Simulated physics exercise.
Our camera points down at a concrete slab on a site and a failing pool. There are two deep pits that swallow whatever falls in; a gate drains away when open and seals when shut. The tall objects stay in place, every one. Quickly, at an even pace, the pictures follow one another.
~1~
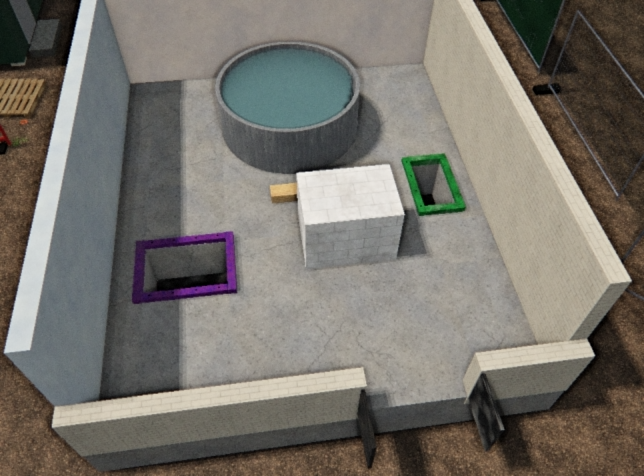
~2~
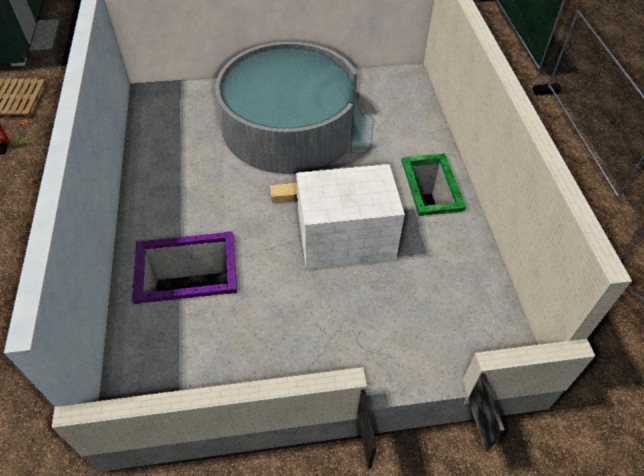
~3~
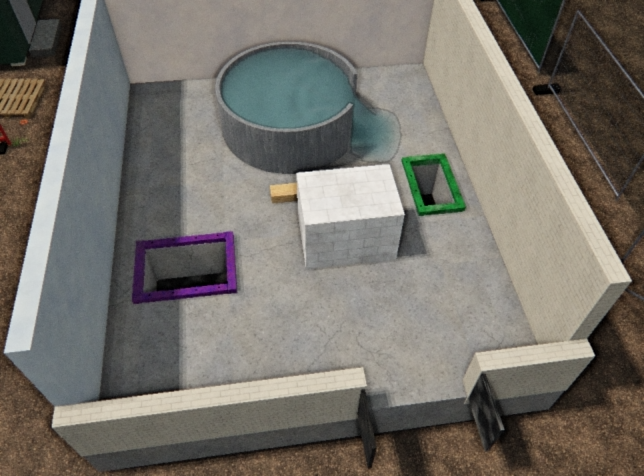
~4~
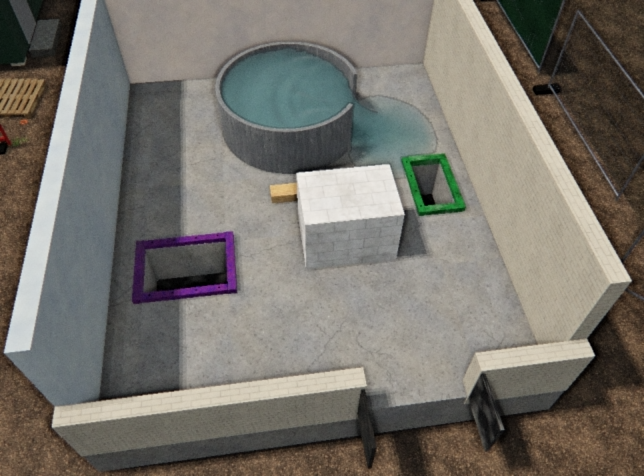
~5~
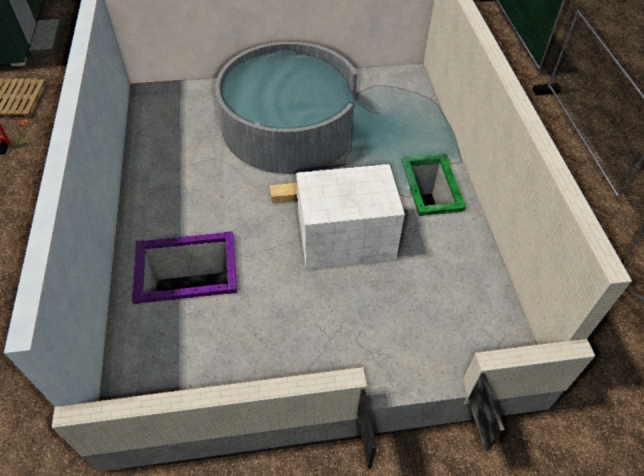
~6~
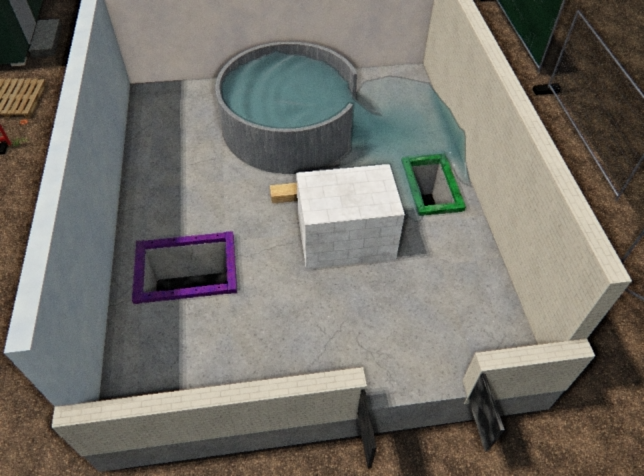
Water pours from a gap in the round tank's right side and spreads across the concrete.
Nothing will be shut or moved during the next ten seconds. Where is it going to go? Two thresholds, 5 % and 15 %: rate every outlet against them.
Rating by outlet: Gate - between the two, purple pit - below both, green pit - above both.
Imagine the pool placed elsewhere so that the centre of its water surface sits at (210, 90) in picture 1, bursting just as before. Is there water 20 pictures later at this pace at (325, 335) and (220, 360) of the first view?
First spared, then spared.
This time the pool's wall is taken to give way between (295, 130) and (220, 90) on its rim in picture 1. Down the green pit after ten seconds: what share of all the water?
The green pit gets 0 per cent.
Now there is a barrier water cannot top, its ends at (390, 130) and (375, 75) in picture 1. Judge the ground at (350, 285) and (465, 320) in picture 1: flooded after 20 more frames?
In the listed order, the first spot is spared and the second is swamped.
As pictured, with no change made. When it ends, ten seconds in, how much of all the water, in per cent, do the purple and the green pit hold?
Shares, in order: 0 % and 24 %.
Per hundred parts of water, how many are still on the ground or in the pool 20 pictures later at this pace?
Estimate: 86 %.
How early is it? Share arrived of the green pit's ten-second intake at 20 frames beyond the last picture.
Approximately 55 in a hundred, I reckon.
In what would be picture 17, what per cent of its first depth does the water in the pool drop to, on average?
Estimate: Around 60 per cent.
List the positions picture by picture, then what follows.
The first frame shows the round tank at (288, 87) is whole and still.
In the second frame, the front is at (365, 149), out from the gap at (354, 118).
In the third frame, water pours out at (354, 119) and has run to a hidden place.
In the fourth frame, the front is at (433, 143), out from the gap at (354, 120).
In the fifth frame, water pours out at (354, 120) and has run to (460, 160).
In the sixth frame, the front is at (468, 182), out from the gap at (354, 119).
A moment on, water covers 20 % of the floor; the gate 0 %, the purple pit 0 %, the green pit 2 %.
Next, water covers 30 % of the floor; the gate 0 %, the purple pit 0 %, the green pit 7 %.
Then, water covers 40 % of the floor; the gate 2 %, the purple pit 0 %, the green pit 12 %.
Later, water covers 65 % of the floor; the gate 6 %, the purple pit 0 %, the green pit 18 %.
In the end, water covers 90 % of the floor; the gate 11 %, the purple pit 0 %, the green pit 23 %.
